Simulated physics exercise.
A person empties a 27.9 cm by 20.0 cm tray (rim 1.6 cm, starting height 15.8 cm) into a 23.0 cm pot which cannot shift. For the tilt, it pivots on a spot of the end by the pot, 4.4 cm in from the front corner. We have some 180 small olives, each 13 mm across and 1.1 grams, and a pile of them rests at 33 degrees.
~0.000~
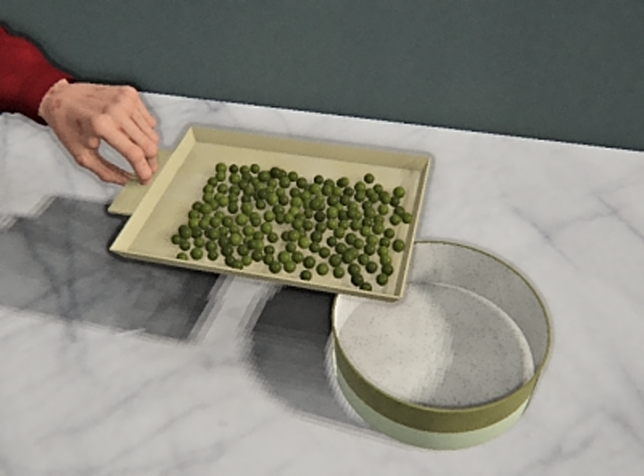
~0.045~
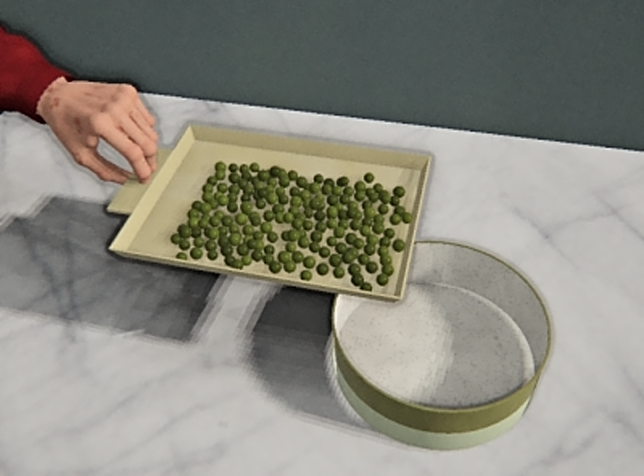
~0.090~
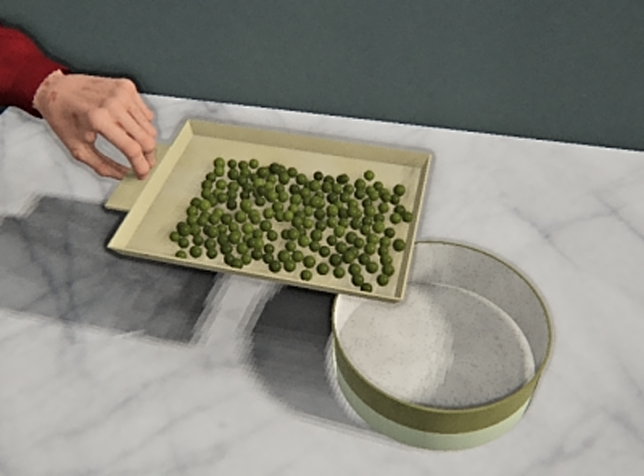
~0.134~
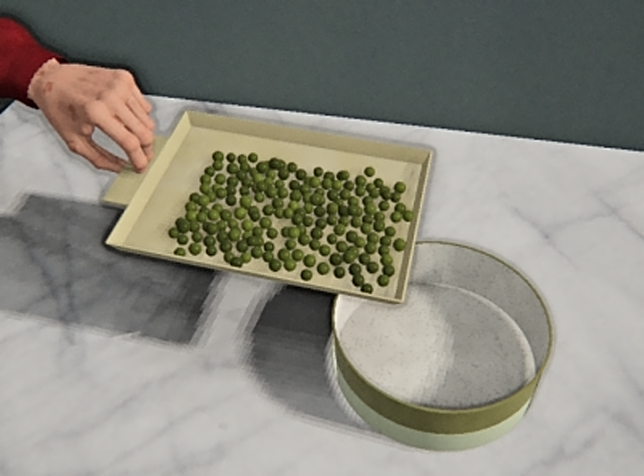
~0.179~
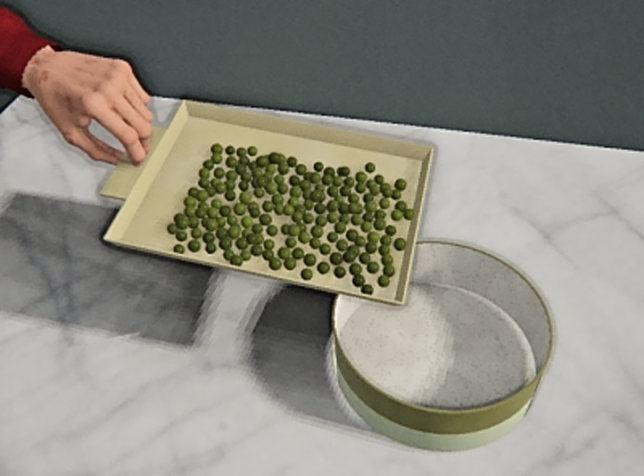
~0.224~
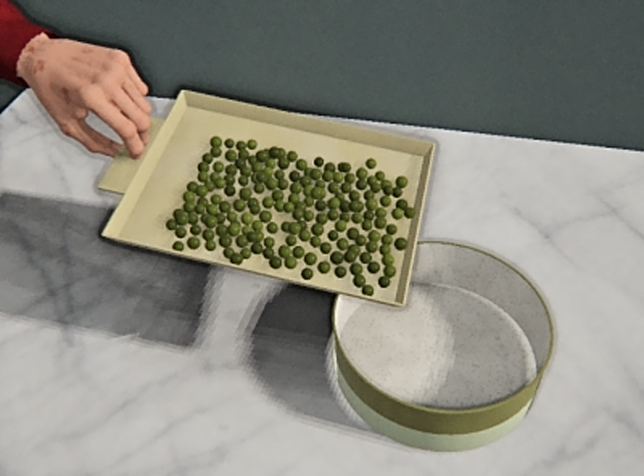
On a marble counter, a hand slowly tilts a tray of small olives beside a round pot.
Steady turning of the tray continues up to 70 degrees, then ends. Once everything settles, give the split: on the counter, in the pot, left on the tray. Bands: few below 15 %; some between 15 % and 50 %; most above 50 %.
Counter: Some; pot: Most; tray: Few.
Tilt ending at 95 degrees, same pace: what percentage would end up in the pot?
The pot would get around 70 per cent.
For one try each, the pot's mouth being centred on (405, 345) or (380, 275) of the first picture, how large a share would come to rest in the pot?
Estimates: 95 % and 10 %, in that order.
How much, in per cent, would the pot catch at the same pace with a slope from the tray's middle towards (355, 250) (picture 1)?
90 %.
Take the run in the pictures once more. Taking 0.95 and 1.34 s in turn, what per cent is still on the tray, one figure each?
I'd say roughly 95, then roughly 25.
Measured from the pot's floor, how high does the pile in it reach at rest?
3.5 cm.
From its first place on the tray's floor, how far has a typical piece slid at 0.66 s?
About 2 cm.
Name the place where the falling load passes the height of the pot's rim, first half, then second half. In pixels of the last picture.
At about (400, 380), then at (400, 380).
After 0.66 s, tilt 39 degrees; the tray holds 100 %, the pot 0 %.
Then, at 0.95 s, tilt 58 degrees; the tray holds 95 %, the pot 0 %.
Then, at 1.34 s, tilt 70 degrees; the tray holds 25 %, the pot 40 %.
In the end, at 2.5 s, counter 35 %, pot 65 %, tray 0 %.
